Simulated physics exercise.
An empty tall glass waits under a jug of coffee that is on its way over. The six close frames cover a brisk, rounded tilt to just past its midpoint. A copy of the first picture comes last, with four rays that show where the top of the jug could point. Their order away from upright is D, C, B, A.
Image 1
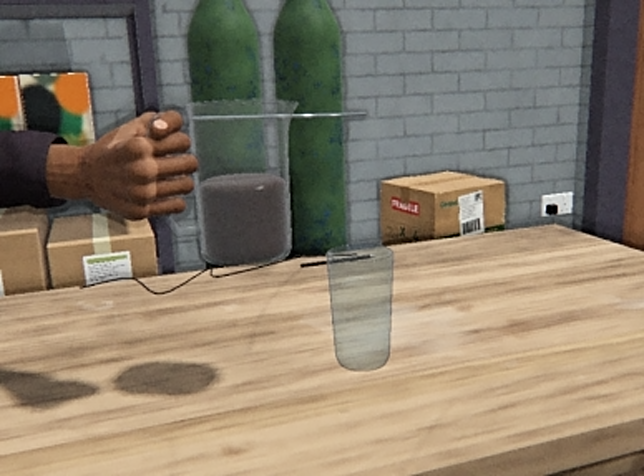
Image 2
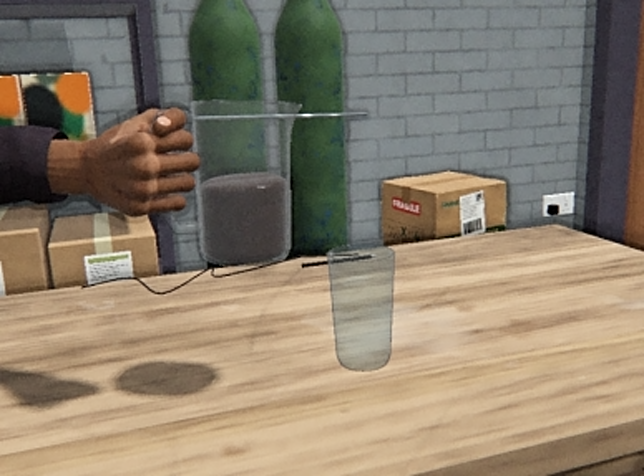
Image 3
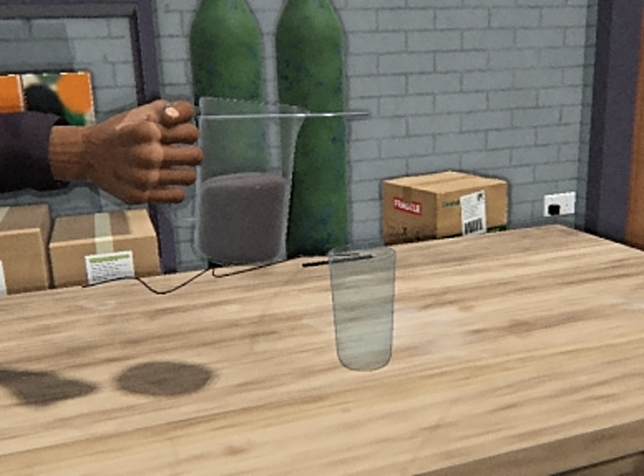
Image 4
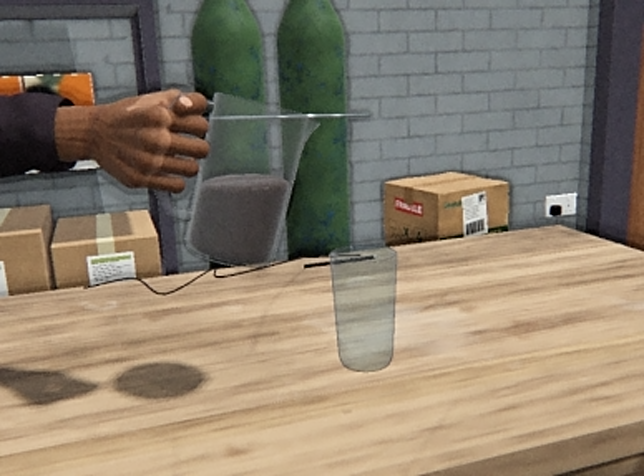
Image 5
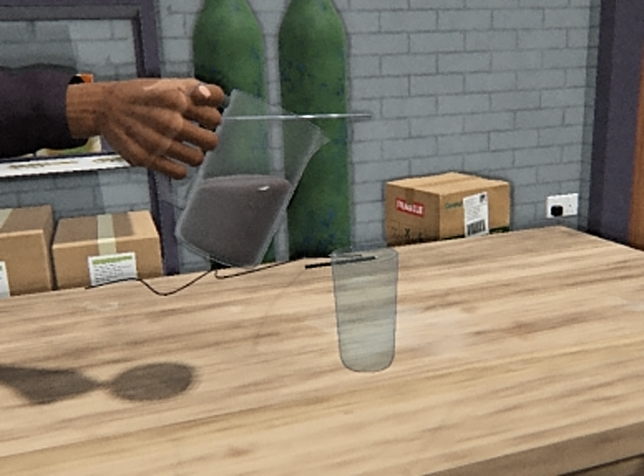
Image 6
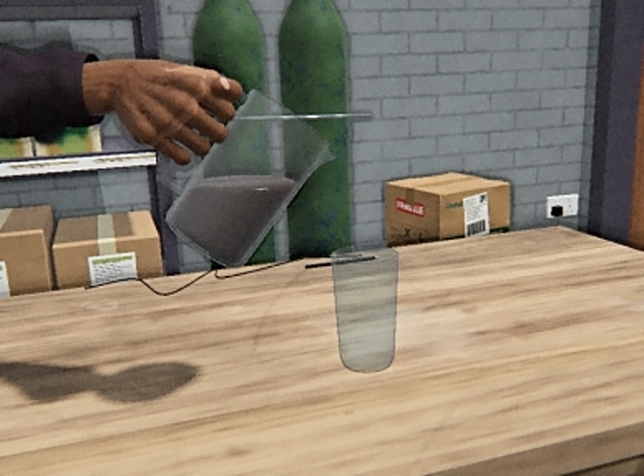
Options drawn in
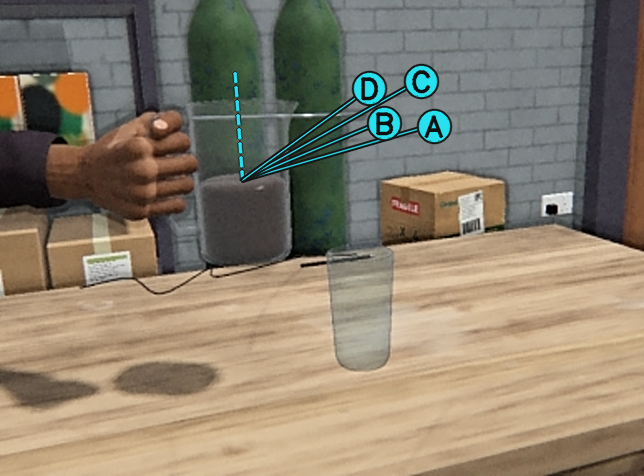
In a room with a grey brick wall, a light wooden tabletop is seen from slightly above by a still camera. A hand in a dark sleeve holds a clear jug of dark liquid at left, above an empty tall glass, with green cylinders and cardboard boxes behind. The hand holds the jug upright, then rises slightly and tilts it steadily rightward, the liquid staying inside.
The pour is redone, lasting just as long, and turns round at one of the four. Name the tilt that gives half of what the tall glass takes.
Best: A.
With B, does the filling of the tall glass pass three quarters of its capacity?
No, less.
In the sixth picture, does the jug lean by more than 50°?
No, it does not.
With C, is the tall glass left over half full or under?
Under.
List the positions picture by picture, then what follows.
Upright, lip at (295, 103); rim of the tall glass round (360, 252); nothing has left yet, in the first frame.
Tipped about 2°, lip at (298, 104); nothing has left yet, in the second frame.
Tipped about 8°, lip at (306, 111); nothing has left yet, in the third frame.
Tipped about 17°, lip at (317, 122); nothing has left yet, in the fourth frame.
Tipped about 28°, lip at (327, 138); nothing has left yet, in the fifth frame.
Tipped about 40°, lip at (332, 156); nothing has left yet, in the sixth frame.
On the marked copy, A at (417, 129); B at (368, 127); C at (405, 88); D at (355, 98).
Choosing A, the tall glass ends with about 51 % of what it can hold.
Choosing B, the tall glass ends with about 31 % of what it can hold.
Choosing C, the tall glass ends with about 14 % of what it can hold.
Choosing D, the tall glass ends with about 3 % of what it can hold.
